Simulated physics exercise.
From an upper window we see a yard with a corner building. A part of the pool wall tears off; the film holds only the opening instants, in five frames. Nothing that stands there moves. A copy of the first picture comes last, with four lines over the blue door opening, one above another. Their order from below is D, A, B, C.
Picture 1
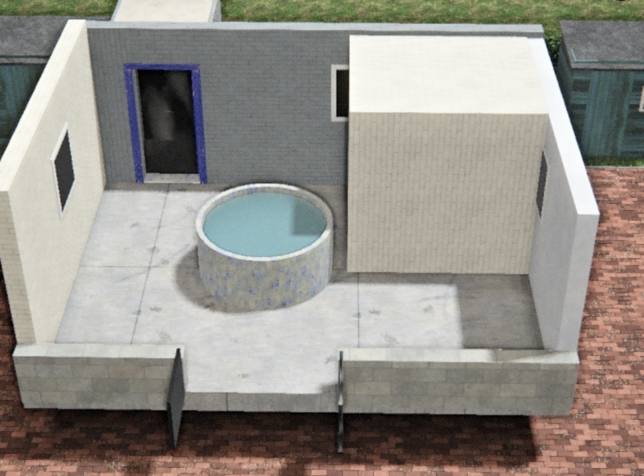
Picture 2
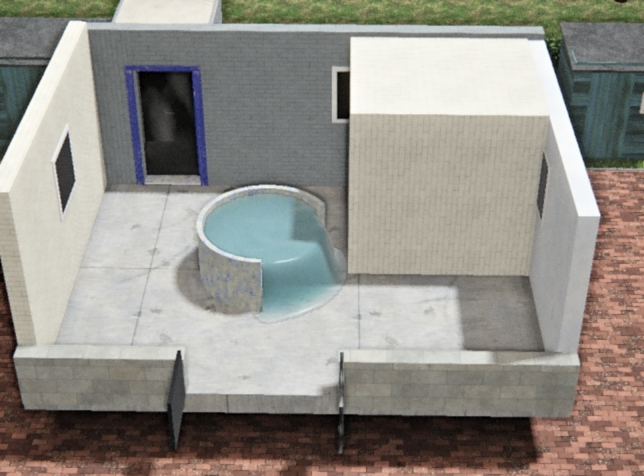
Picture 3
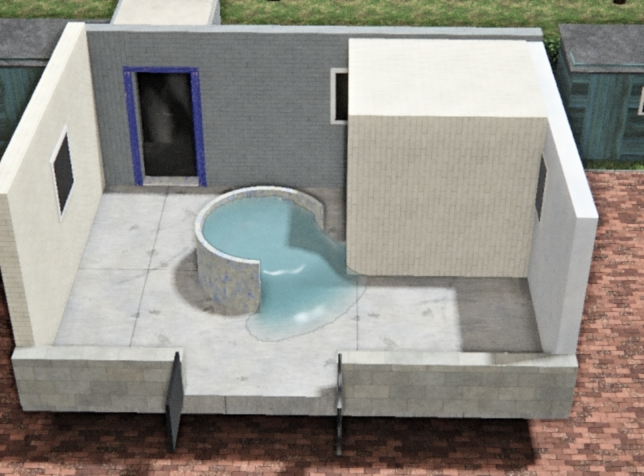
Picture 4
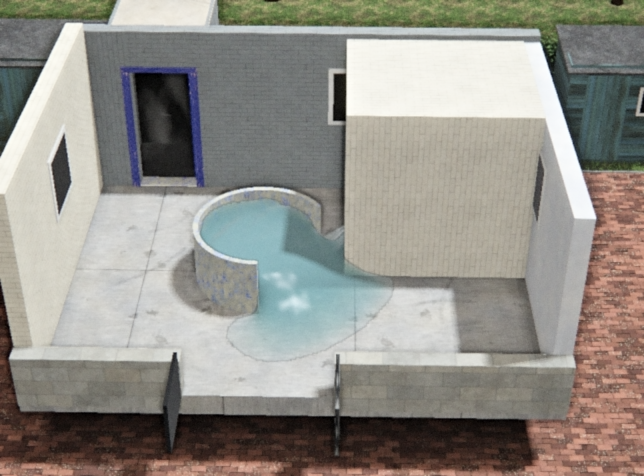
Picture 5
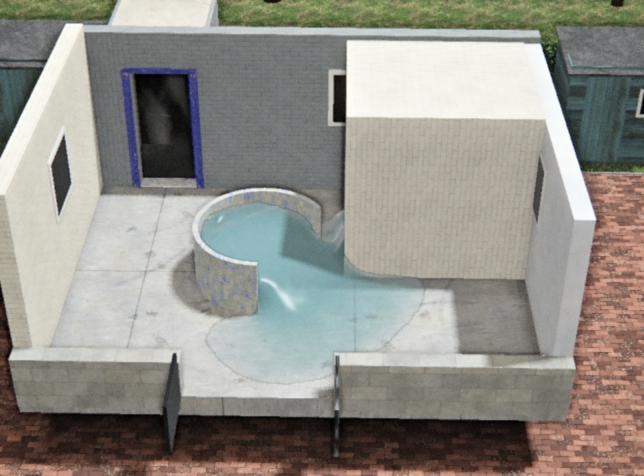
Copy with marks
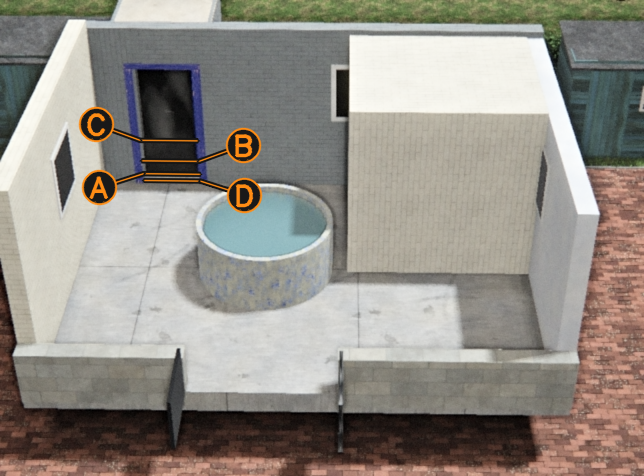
A walled yard with a blue-framed doorway and a corner building held a round pool of still water, then the pool's front right side opened and water poured out, spreading across the pale floor.
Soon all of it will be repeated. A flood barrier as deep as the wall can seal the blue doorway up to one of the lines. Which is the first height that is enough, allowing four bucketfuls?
That is height D.
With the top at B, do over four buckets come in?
No.
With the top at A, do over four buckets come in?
No.
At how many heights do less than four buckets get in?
All four.
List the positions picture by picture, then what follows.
The first frame shows water in the pool at rest, its middle at (265, 225); foot of the blue doorway at (172, 183); open gate at (261, 343).
The second frame shows front seen at (339, 259), 2 % of the ground wet.
The third frame shows front seen at (269, 332), 6 % of the ground wet.
The fourth frame shows front seen at (249, 329), 12 % of the ground wet.
The fifth frame shows front seen at (416, 300), 20 % of the ground wet.
On the marked copy, A at (171, 174); B at (170, 161); C at (168, 140); D at (172, 180); from the bottom up D, A, B, C.
With A, nothing gets over.
With B, nothing gets over.
With C, nothing gets over.
With D, nothing gets over.
